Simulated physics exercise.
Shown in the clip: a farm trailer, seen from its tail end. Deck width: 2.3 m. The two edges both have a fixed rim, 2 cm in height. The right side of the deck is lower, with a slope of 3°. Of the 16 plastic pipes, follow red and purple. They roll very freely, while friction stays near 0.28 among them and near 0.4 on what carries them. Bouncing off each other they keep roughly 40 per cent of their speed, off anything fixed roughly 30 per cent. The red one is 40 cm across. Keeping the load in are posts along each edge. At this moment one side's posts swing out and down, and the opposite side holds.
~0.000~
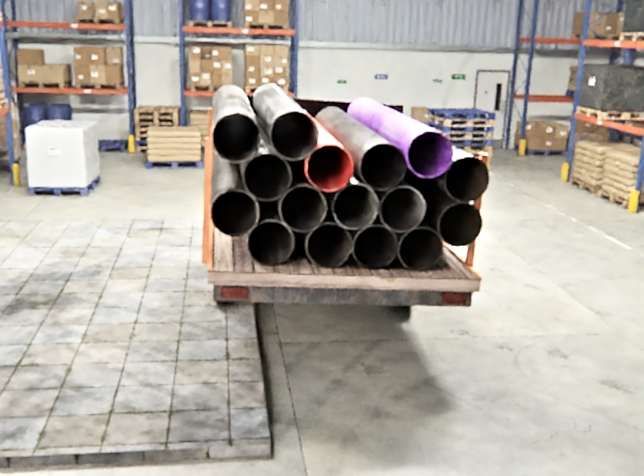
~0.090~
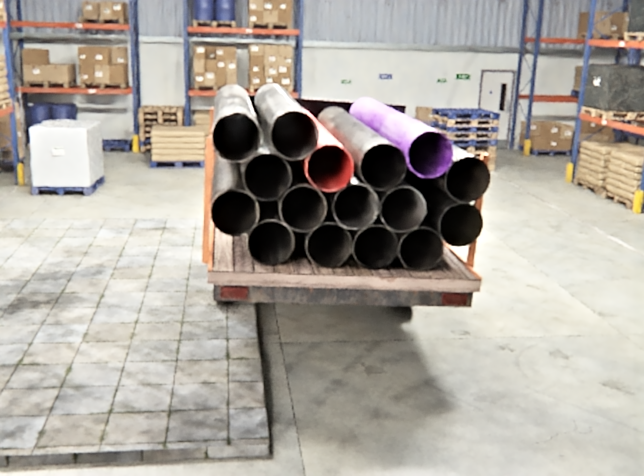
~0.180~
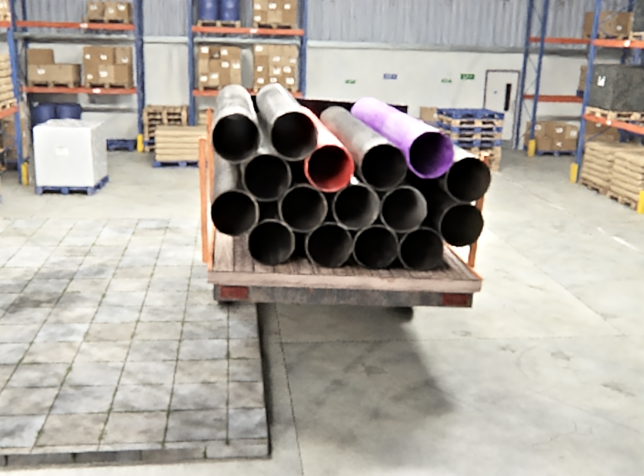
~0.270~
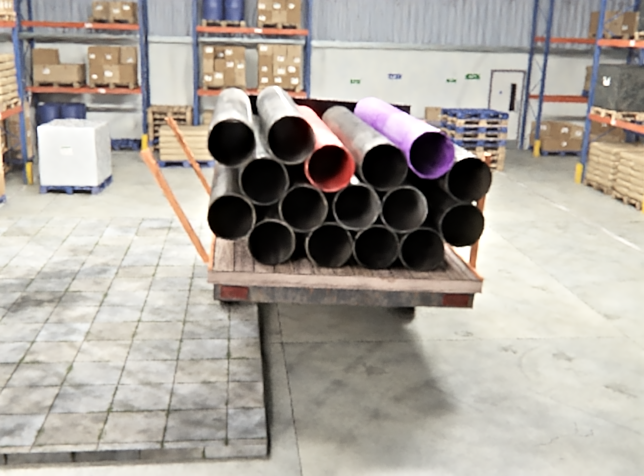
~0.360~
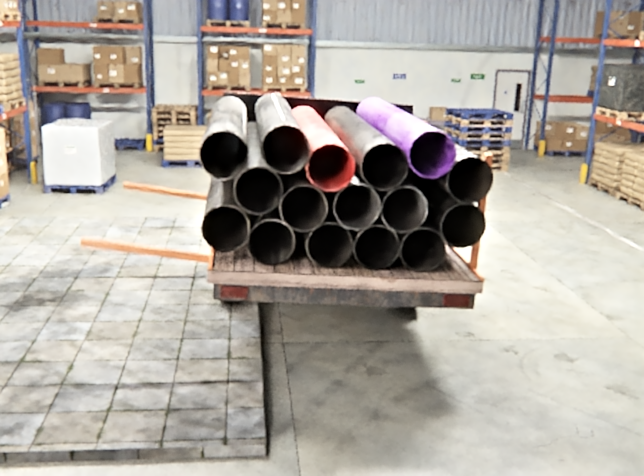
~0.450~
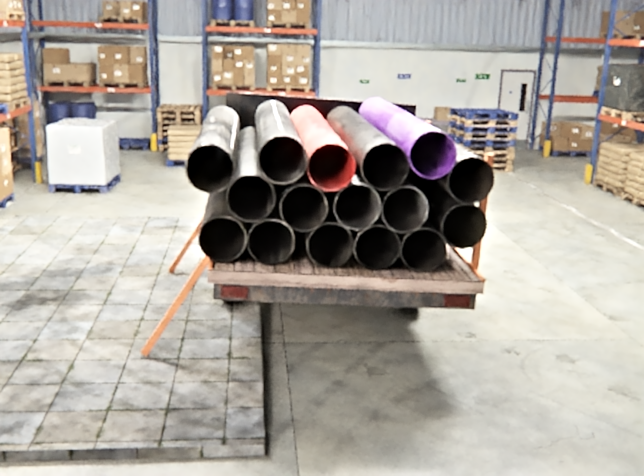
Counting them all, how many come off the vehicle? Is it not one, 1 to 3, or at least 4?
It is 1 to 3.
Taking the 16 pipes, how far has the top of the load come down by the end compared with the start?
15 cm.
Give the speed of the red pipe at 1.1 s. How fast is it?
It's travelling at about 0.0 m/s.
By 1.1 s, red is up on others, 95 cm from the left edge; purple is up on others, 55 cm from the right edge; 2 off so far.
Finally (4.1 s), red is up on others, 95 cm from the left edge; purple is up on others, 55 cm from the right edge; 2 off so far.
